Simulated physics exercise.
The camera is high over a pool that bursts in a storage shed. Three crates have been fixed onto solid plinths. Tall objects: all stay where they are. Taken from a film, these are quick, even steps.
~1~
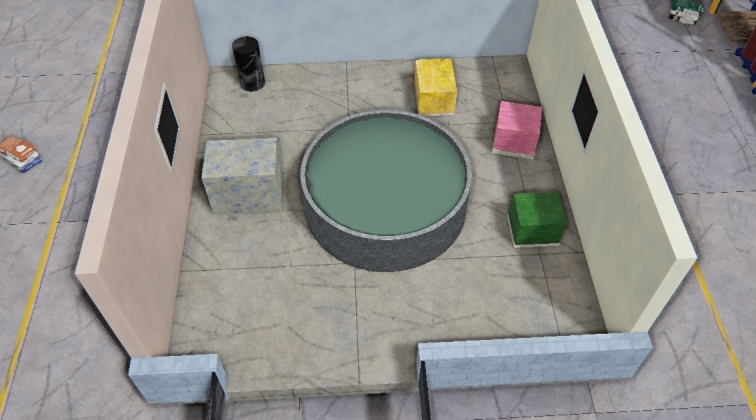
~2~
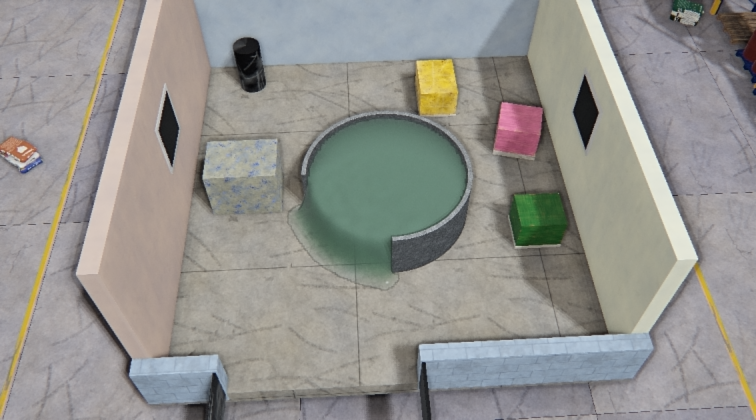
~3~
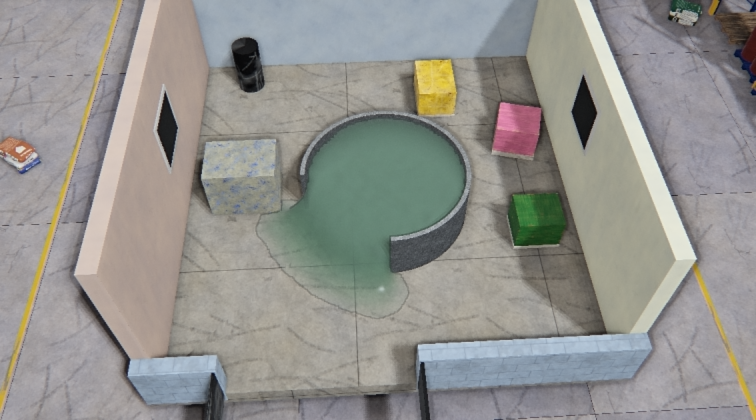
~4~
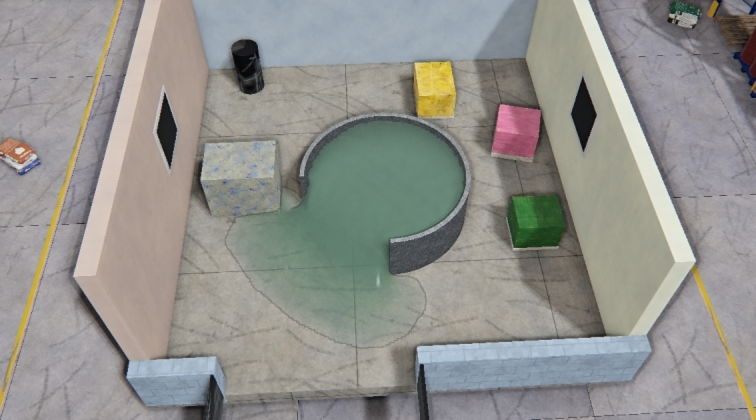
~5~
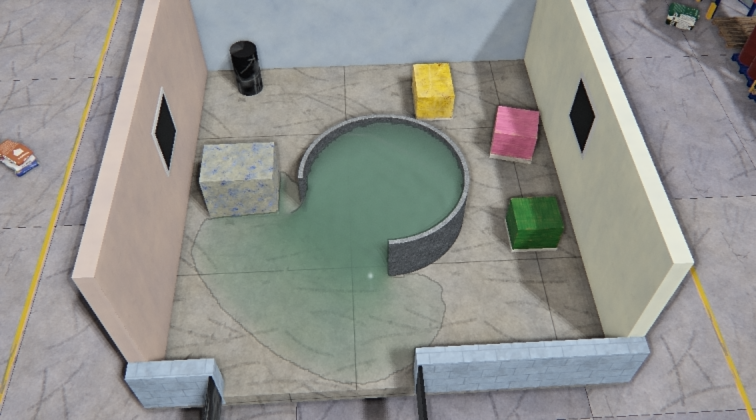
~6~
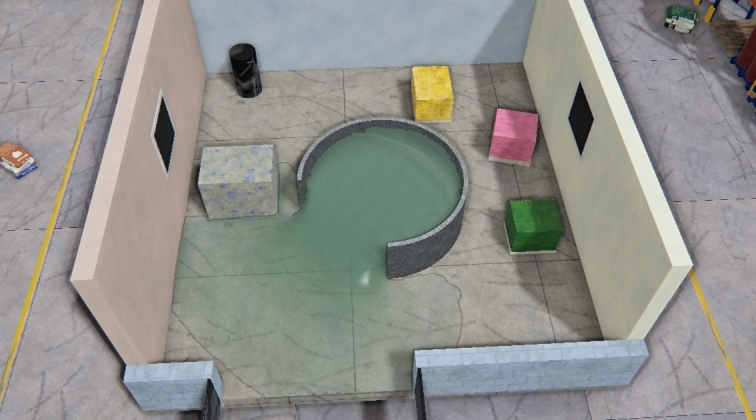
The video shows a round pool of green water among colored blocks and a black cylinder inside a walled enclosure; its front-left wall opens, and water pours out, spreading across the floor toward the left wall and front opening.
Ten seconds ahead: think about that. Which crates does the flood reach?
The yellow crate is reached; the pink crate is not reached; the green crate is not reached.
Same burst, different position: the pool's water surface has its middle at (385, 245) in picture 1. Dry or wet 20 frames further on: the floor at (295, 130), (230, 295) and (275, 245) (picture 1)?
Untouched, submerged, submerged.
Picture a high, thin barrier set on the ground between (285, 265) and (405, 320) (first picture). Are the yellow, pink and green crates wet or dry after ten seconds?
Verdict: Yellow crate gets reached, pink crate gets reached, green crate gets reached.
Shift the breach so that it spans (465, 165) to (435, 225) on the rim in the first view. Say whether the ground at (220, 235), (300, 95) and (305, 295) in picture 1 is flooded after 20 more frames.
Those three come out moisture-free, moisture-free and soaked, one after another.
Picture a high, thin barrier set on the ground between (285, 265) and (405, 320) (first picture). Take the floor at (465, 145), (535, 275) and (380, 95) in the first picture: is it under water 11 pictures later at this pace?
The first point comes out unwetted, the next inundated, the last unwetted.
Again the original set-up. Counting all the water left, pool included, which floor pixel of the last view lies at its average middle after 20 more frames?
Around pixel (298, 252) of the last picture.
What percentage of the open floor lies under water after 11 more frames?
Some 35 per cent.
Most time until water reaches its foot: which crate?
I'd pick the crate marked pink.
A moment on, water covers 30 % of the floor; the yellow crate not reached, the pink crate not reached, the green crate not reached.
Next, water covers 35 % of the floor; the yellow crate not reached, the pink crate not reached, the green crate not reached.
Then, water covers 35 % of the floor; the yellow crate not reached, the pink crate not reached, the green crate not reached.
Later, water covers 55 % of the floor; the yellow crate water round its plinth, the pink crate not reached, the green crate water round its plinth.
In the end, water covers 80 % of the floor; the yellow crate was topped, the pink crate stayed above the water, the green crate stayed above the water.
